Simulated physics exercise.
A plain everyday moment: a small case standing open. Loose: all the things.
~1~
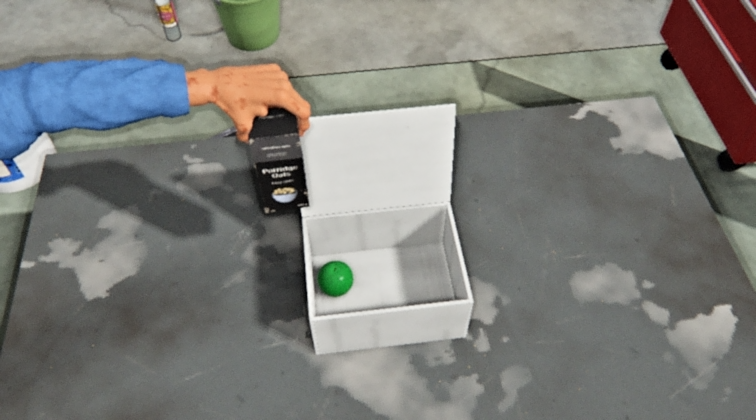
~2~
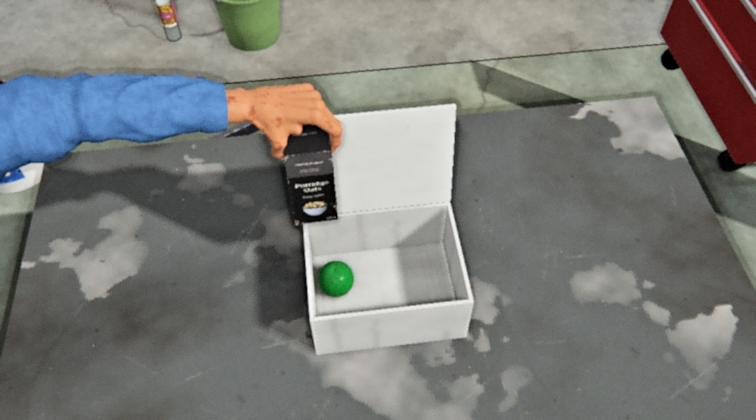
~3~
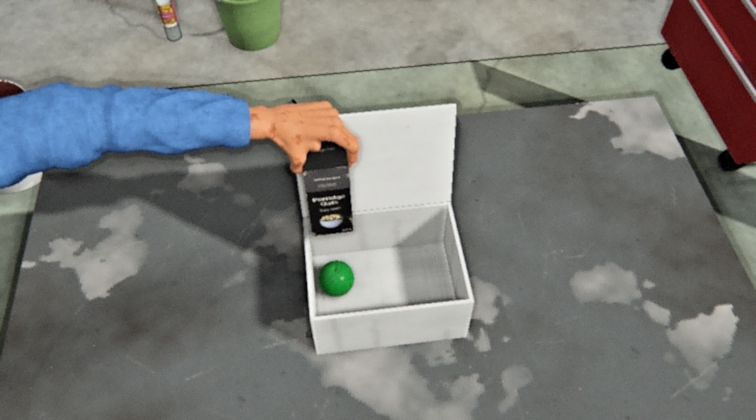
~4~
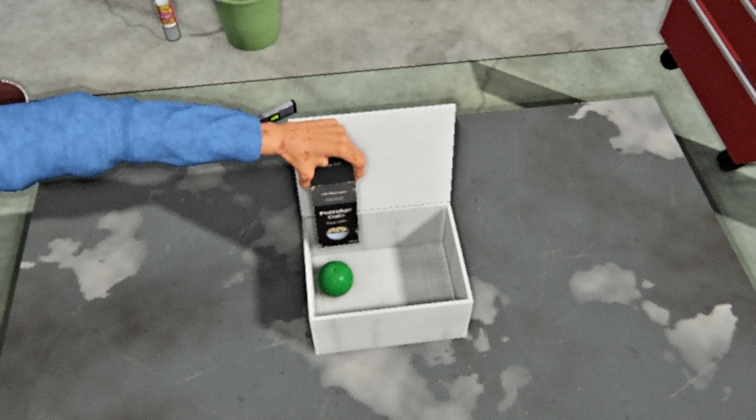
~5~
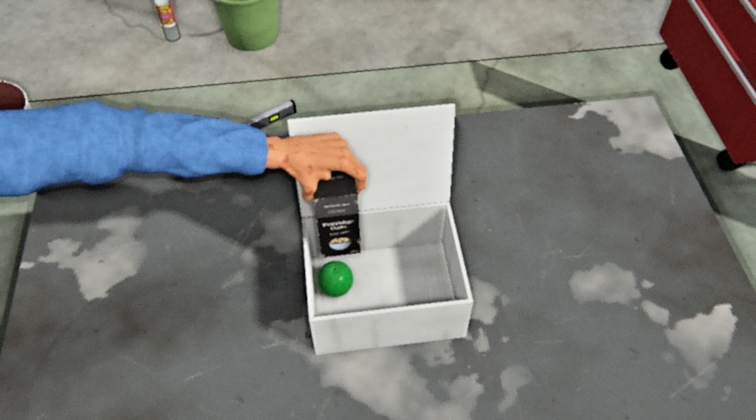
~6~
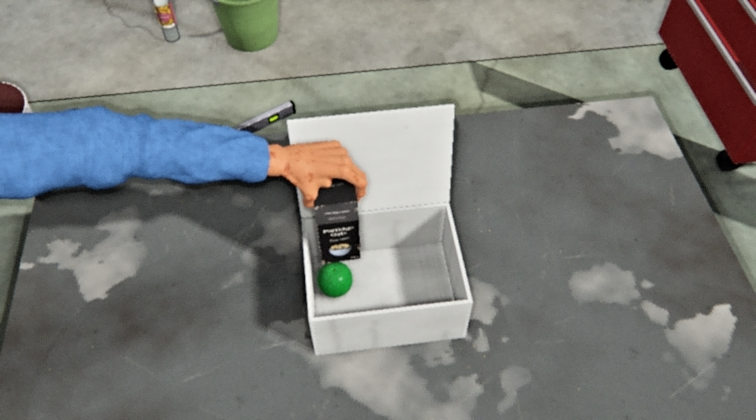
An arm in a blue sleeve reaches in from the left over a dark, patchy grey table, seen from above by a still camera. Its hand grips a black carton beside an open white box holding a green apple at its left, with a green pot and red cabinet beyond. The hand carries the carton rightward, then lowers it into the box behind the apple, still holding it.
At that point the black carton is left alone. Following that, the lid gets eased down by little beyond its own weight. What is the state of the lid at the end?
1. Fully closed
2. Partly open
The answer is 1.
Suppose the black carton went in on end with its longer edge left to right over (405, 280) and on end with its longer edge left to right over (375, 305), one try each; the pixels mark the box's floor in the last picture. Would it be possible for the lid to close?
On the first go the lid remains open a bit, and on the second go it remains open a bit.
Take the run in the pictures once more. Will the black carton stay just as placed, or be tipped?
At the finish it goes crooked.
Then, 0.90 s later than the last frame, lid starting down; black carton on its side near (396, 254).
Then, 1.70 s later than the last frame, lid 46° above the rim; black carton on its side near (394, 254); green apple moved a little.
When it is over, lid shut; lying over in the box, black carton; green apple as before. End places, in pixels of the last picture, black carton near (394, 254).
